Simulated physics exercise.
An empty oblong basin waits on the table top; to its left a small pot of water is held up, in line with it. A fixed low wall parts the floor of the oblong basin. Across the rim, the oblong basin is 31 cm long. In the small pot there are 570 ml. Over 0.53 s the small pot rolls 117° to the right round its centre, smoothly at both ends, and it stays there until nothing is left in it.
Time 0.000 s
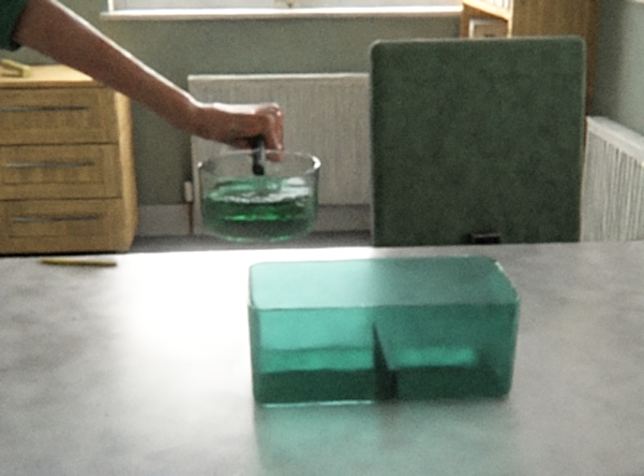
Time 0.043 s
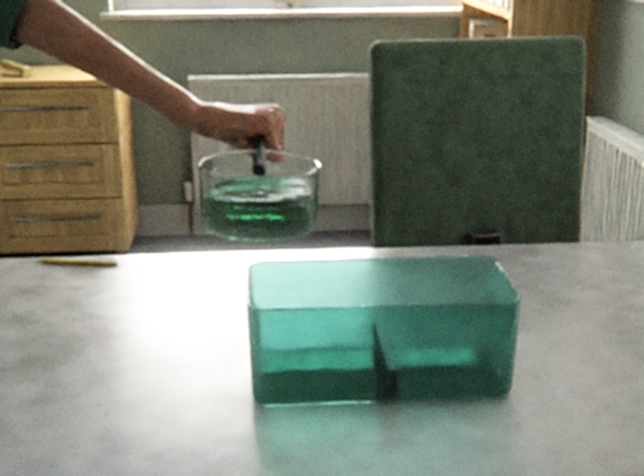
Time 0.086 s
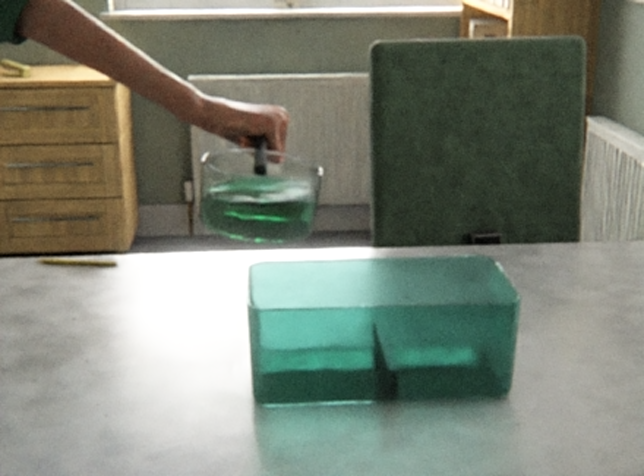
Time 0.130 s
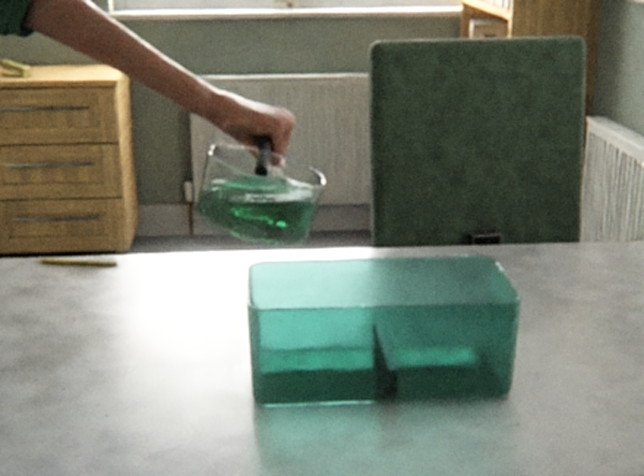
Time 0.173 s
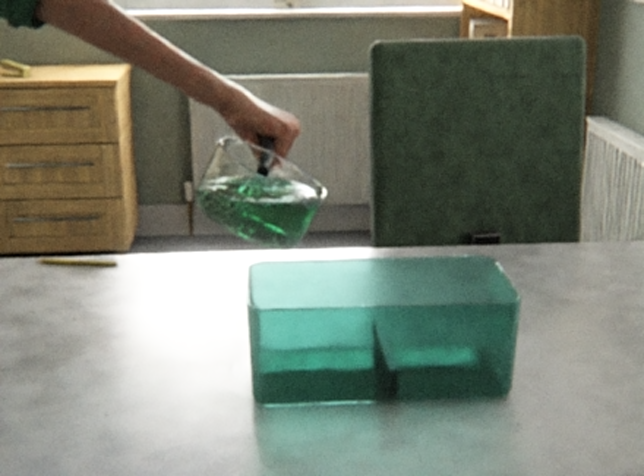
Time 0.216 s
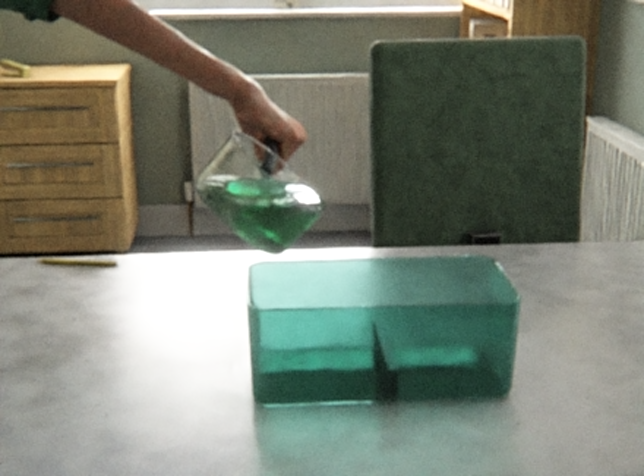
At first, a hand holds a small clear pot of green water level, above and to the left of a green oblong basin on a grey table. The hand then rolls the pot to the right, slowly and then further, until it leans steeply, the water shifting inside while the basin stays still.
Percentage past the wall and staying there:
14 percent.
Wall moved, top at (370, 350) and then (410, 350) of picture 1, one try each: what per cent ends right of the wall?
25 per cent first, 25 per cent second.
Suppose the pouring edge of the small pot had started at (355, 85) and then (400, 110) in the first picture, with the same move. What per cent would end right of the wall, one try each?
Try 1: Approx. 55 %; try 2: Approx. 80 %.
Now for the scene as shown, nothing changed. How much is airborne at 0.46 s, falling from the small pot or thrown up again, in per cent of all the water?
Estimate: Some 30 % of the total.
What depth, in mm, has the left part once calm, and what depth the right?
Left roughly 20 mm; right roughly 4 mm.
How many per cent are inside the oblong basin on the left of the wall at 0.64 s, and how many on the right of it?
Around 84 on the left and around 5 on the right.
After 0.46 s the tilt is 112° and 17 per cent is still to pour, 52 is left of the wall and 0 right of it.
After 0.64 s the tilt is 117° and 2 per cent is still to pour, 84 is left of the wall and 5 right of it.
After 0.83 s the tilt is 117° and 0 per cent is still to pour, 83 is left of the wall and 13 right of it.
After 1.03 s the tilt is 117° and 0 per cent is still to pour, 82 is left of the wall and 14 right of it.
In the end 82 per cent lies left of the wall, 14 right of it and 3 outside.
